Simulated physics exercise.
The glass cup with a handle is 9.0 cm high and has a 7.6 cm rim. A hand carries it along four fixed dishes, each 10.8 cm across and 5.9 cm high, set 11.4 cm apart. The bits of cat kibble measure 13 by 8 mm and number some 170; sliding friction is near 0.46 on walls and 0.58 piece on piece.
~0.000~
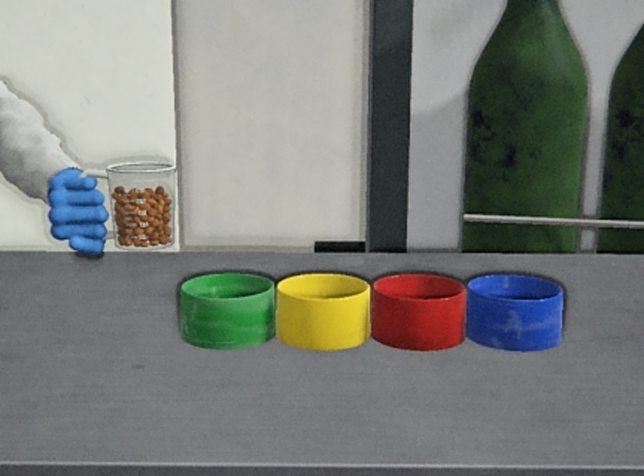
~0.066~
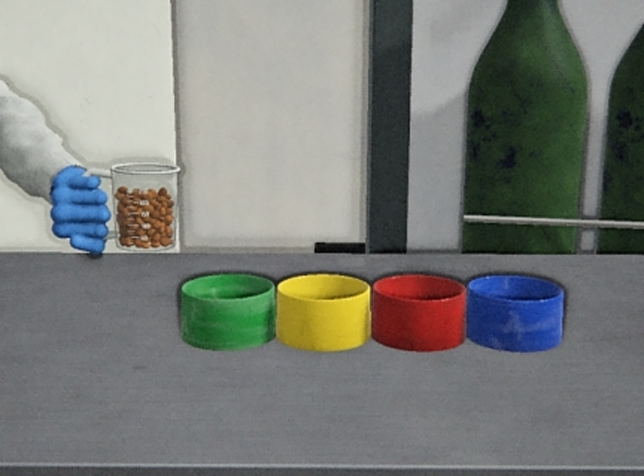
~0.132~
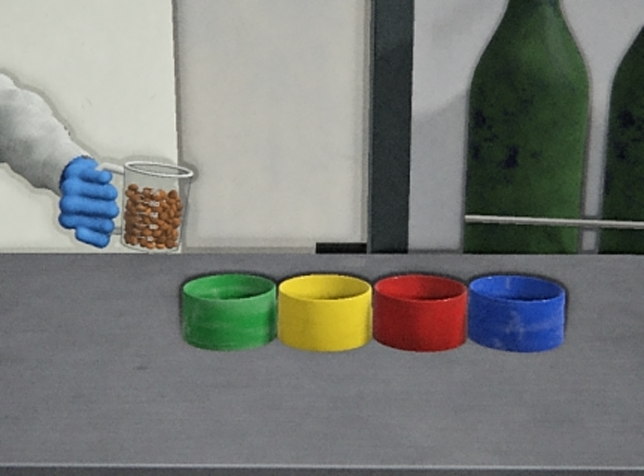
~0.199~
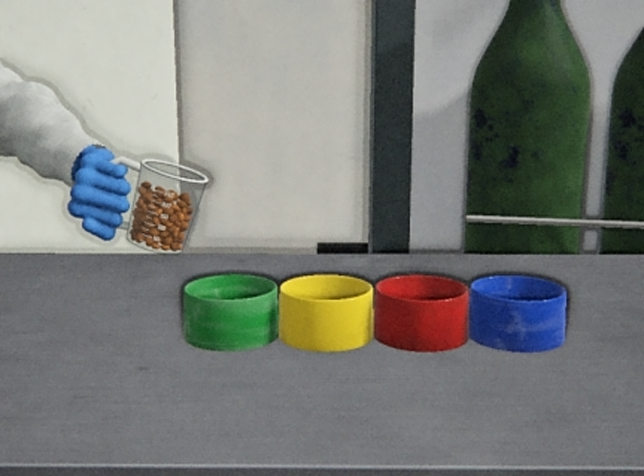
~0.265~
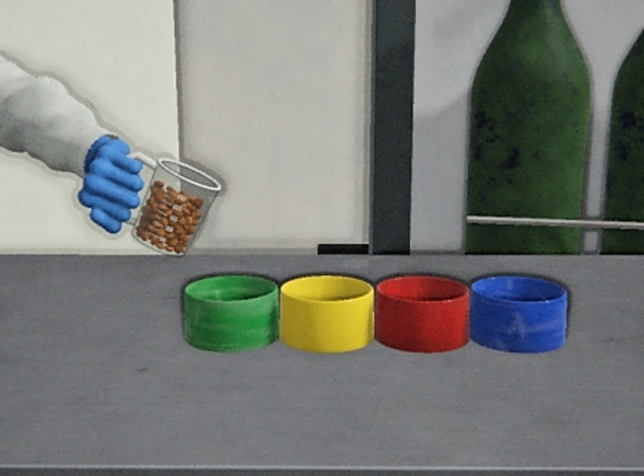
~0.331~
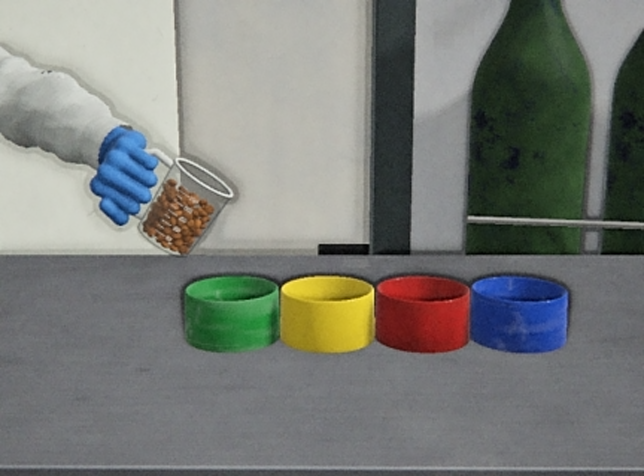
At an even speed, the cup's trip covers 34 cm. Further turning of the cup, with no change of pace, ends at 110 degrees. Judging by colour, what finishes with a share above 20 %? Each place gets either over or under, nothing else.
Here is the list: Red over, blue under, green under, yellow over, counter under.
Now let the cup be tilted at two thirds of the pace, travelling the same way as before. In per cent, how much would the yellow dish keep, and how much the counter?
Result: Yellow dish 0, counter 0.
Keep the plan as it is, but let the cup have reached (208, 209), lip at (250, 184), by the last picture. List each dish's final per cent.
In the end red holds 0, blue holds 90, green holds 0, yellow holds 0.
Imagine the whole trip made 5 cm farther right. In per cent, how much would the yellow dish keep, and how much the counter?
Yellow 10, counter 10.
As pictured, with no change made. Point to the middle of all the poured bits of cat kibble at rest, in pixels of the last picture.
Resting centre estimate: Around (360, 328).
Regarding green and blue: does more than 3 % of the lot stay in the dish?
Dish green: It misses. Dish blue: It passes.
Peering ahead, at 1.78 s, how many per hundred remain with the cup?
Somewhere near 15 per cent of the load.
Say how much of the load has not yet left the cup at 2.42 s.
5 per cent.
Then, at 1.20 s, tilt 110 degrees; cup holds 55 %, yellow 40 %.
After 1.78 s, tilt 110 degrees; cup holds 15 %, red 25 %, yellow 50 %.
After 2.42 s, tilt 110 degrees; cup holds 5 %, red 30 %, blue 5 %, yellow 50 %.
By 3.3 s all is still; red 35 %, blue 10 %, green 0 %, yellow 50 %, counter 5 %.
